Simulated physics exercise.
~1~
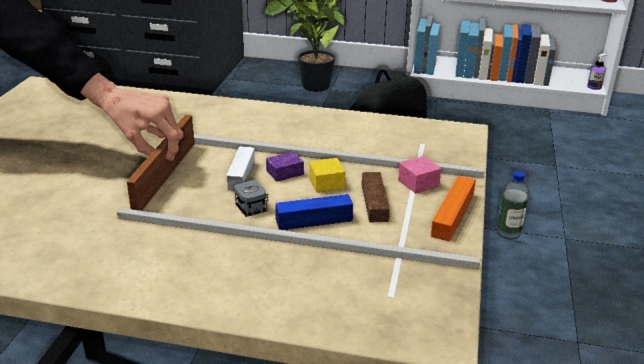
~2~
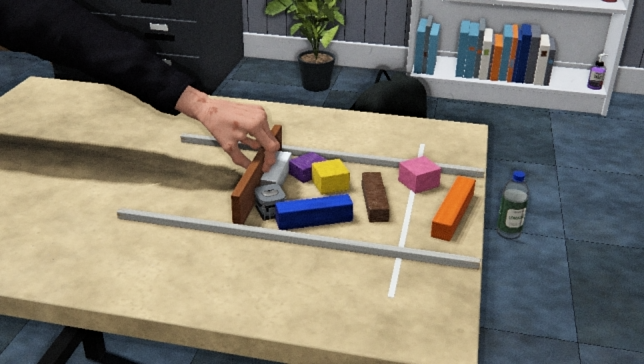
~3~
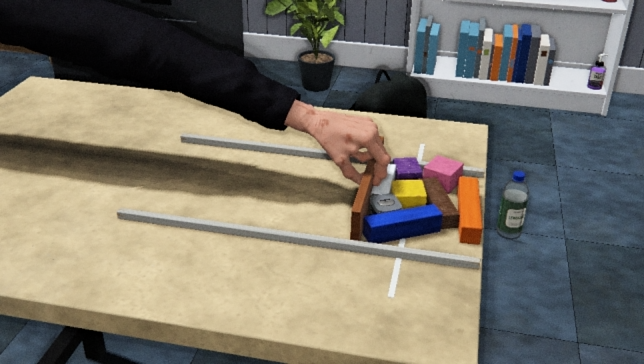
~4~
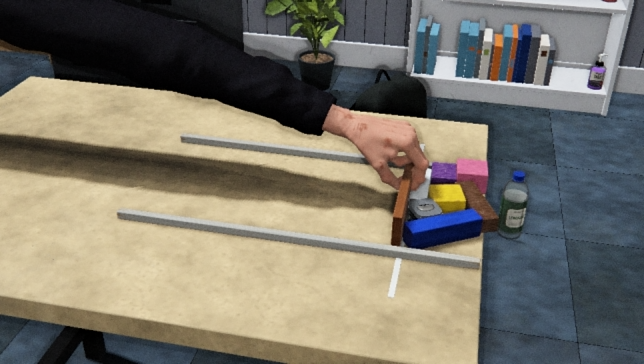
In the video, a hand pushes an upright brown board rightward between two grey rails on a table, sweeping colourful blocks and a small grey case together towards the edge. The board reaches the white tape, the orange stick is gone from view, and the other pieces remain bunched at the table's end.
